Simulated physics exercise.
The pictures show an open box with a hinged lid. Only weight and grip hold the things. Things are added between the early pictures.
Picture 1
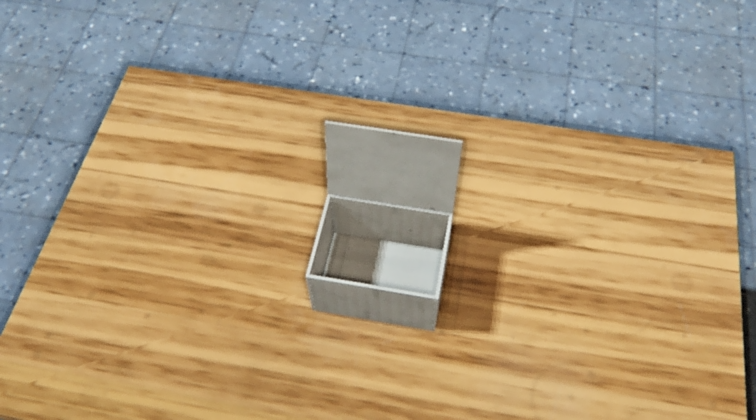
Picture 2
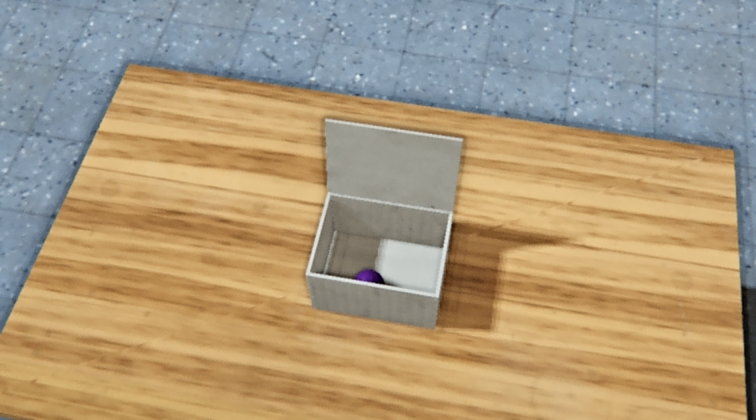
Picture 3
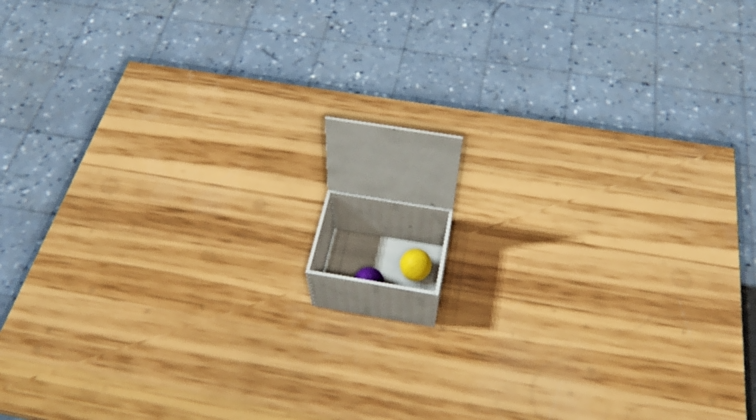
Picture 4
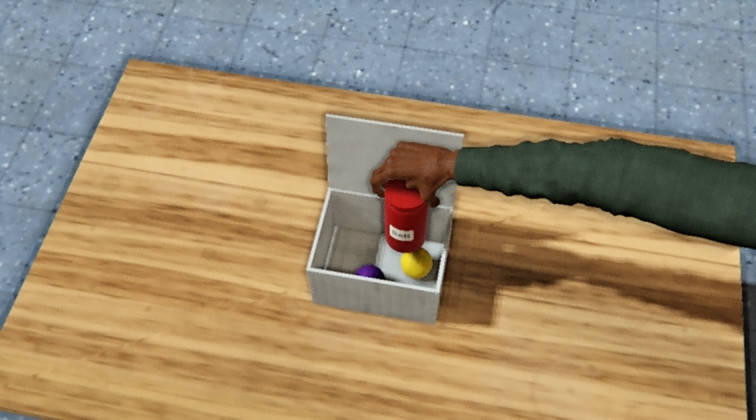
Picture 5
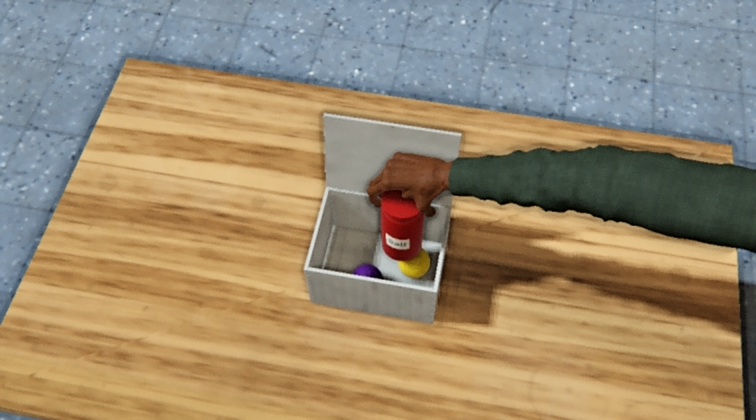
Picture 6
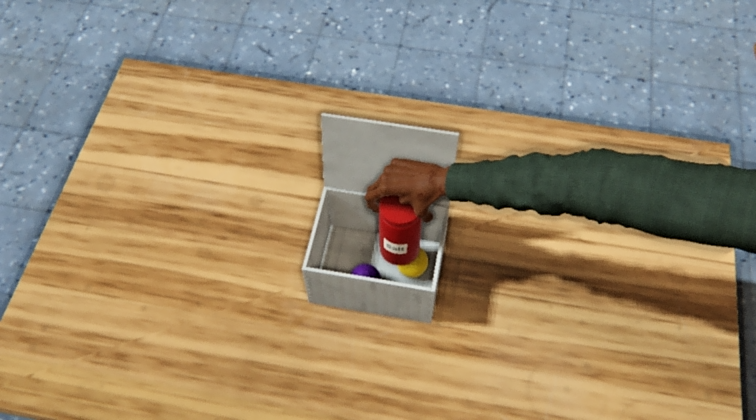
A hand in a dark green sleeve reaches in from the right, lowering a red jar with a pale label into an open, light grey box on a striped wooden table above a speckled blue floor, seen from above. Before it, a purple ball appears at the box's front, then a yellow ball at its right. The hand still grips the jar, while the view shifts very slightly.
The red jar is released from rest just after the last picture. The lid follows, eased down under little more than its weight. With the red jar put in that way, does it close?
The lid closes.
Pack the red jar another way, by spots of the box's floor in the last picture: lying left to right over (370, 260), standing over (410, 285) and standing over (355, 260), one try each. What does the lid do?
In the first case it closes; in the second case it is held up; in the third case it stays ajar.
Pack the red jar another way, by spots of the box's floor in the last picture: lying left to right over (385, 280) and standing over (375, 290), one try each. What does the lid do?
In the first case it shuts flat; in the second case it shuts flat.
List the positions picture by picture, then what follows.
In the first frame, the last thing is not in view yet.
In the second frame, the last thing is not in view yet.
In the third frame, the last thing is not in view yet.
In the fourth frame, on its way; red jar (406, 214).
In the fifth frame, on its way; red jar (403, 223).
In the sixth frame, put in, still held; red jar (400, 227).
Then, 0.40 s on from there, red jar on its side near (367, 243); yellow lemon shifted a little.
Then, 1.20 s on from there, lid starting down; red jar on its side near (366, 242); purple ball shifted about its own width; yellow lemon shifted a little.
Then, 1.70 s on from there, lid 46° above the rim; red jar on its side near (366, 242); purple ball shifted about its own width; yellow lemon shifted about its own width.
Then, 2.00 s on from there, lid 10° above the rim; red jar on its side near (366, 242); purple ball shifted about its own width; yellow lemon shifted about its own width.
In the end, lid shut; toppled in the box, red jar; moved from the start, purple ball and yellow lemon. At the end, from the last picture's camera, red jar near (366, 242).
